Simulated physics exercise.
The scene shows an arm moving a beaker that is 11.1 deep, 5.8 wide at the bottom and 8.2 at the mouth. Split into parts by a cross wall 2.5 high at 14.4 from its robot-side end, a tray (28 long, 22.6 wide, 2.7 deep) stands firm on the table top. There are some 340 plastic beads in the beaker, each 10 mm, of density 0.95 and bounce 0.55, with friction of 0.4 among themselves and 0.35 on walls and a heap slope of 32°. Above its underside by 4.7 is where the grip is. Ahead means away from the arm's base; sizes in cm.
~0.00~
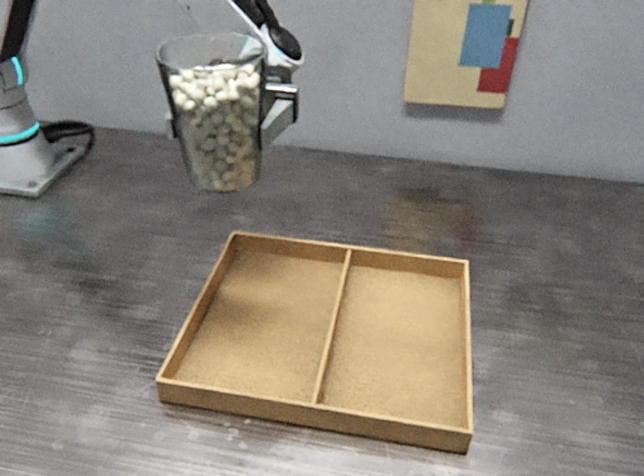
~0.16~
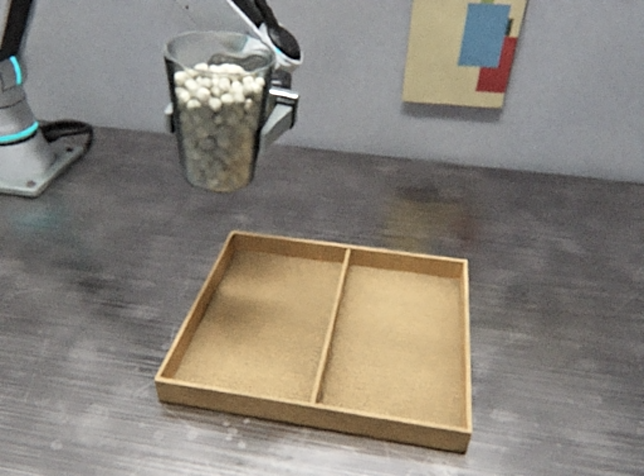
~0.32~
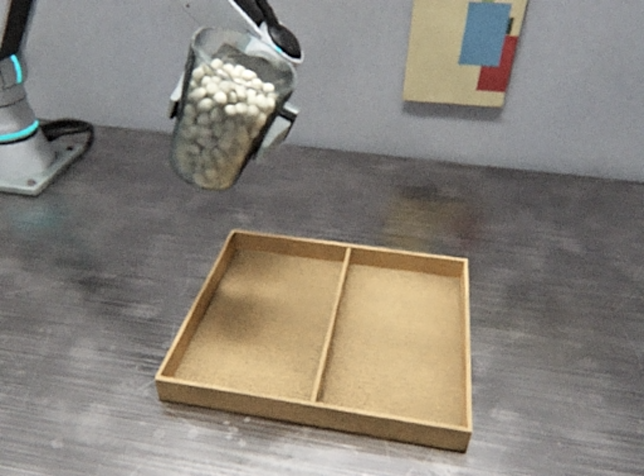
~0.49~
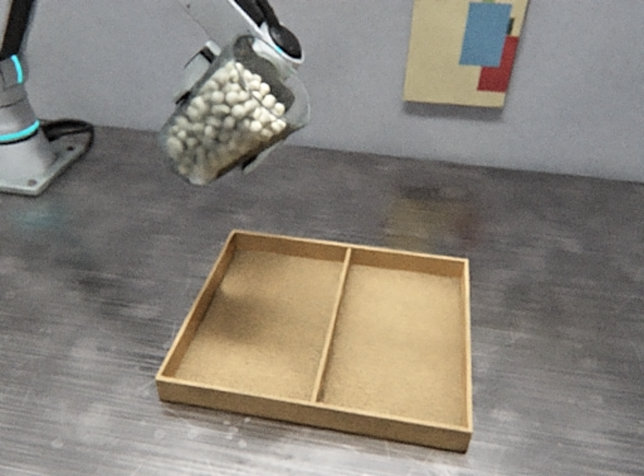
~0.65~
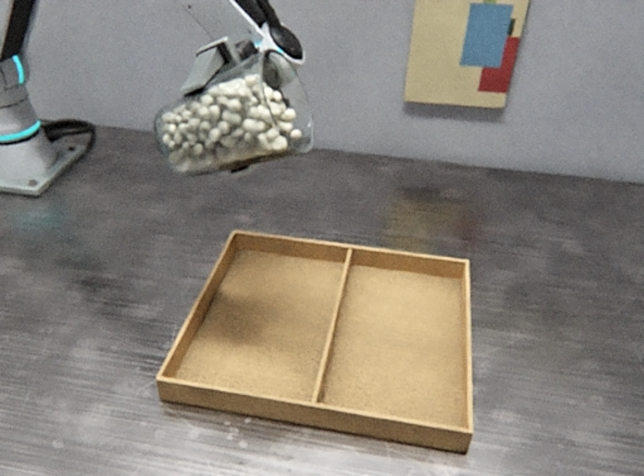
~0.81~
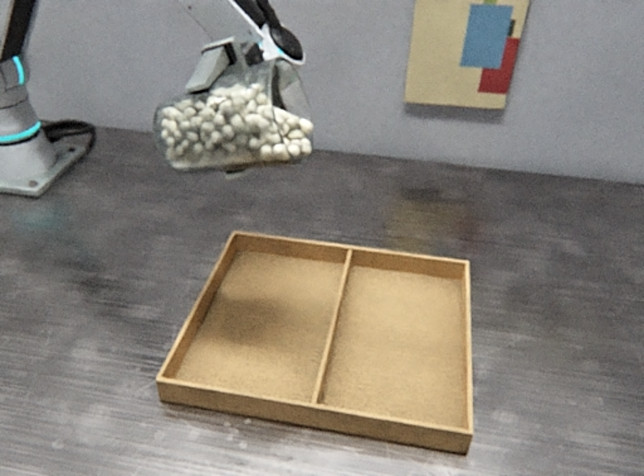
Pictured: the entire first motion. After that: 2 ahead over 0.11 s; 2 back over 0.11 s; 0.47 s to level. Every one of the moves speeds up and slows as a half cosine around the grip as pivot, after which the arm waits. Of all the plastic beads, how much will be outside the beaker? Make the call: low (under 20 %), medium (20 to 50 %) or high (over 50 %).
My call: Low.
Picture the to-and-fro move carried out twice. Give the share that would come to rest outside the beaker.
Estimate: Around 25 %.
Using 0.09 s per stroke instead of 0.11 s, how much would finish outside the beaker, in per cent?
Then about 20 per cent.
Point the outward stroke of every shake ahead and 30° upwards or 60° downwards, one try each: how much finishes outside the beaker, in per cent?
I'd say close to 15 percent for the first and close to 5 percent for the second.
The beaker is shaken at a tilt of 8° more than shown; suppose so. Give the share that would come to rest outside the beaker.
Then something close to 25 in a hundred.
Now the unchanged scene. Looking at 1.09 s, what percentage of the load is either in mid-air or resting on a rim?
10 %.
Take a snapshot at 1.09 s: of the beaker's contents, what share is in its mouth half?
Something near 50 per cent is there.
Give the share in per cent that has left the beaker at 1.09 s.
About 10 per cent.
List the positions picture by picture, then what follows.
The first frame shows beaker middle at (220, 119), level; upper third of the load around (217, 92), from x 175 to 255, top at y 70; 336 in the beaker.
The second frame shows beaker middle at (220, 118), tilted 7° forward; upper third of the load around (218, 92), from x 180 to 260, top at y 70.
The third frame shows beaker middle at (223, 118), tilted 25° forward; upper third of the load around (224, 94), from x 180 to 275, top at y 65.
The fourth frame shows beaker middle at (227, 121), tilted 46° forward; upper third of the load around (230, 100), from x 170 to 280, top at y 70.
The fifth frame shows beaker middle at (230, 124), tilted 64° forward; upper third of the load around (234, 105), from x 170 to 295, top at y 80.
The sixth frame shows beaker middle at (230, 126), tilted 71° forward; upper third of the load around (229, 111), from x 170 to 305, top at y 90; 336 in the beaker.
After 1.09 s, tilted 69° forward, highest piece 25 above the table; 302 in the beaker, 2 in the far-side part, 32 in flight or on a rim.
After 1.36 s, tilted 14° forward, highest piece 29 above the table; 297 in the beaker, 30 in the far-side part, 9 in the robot-side part.
After 1.70 s, level, highest piece 29 above the table; 297 in the beaker, 30 in the far-side part, 9 in the robot-side part.
After 2.75 s, level, highest piece 29 above the table; 297 in the beaker, 30 in the far-side part, 9 in the robot-side part.
At rest, 297 in the beaker, 30 in the far-side part, 9 in the robot-side part. That is 12 % outside the beaker.
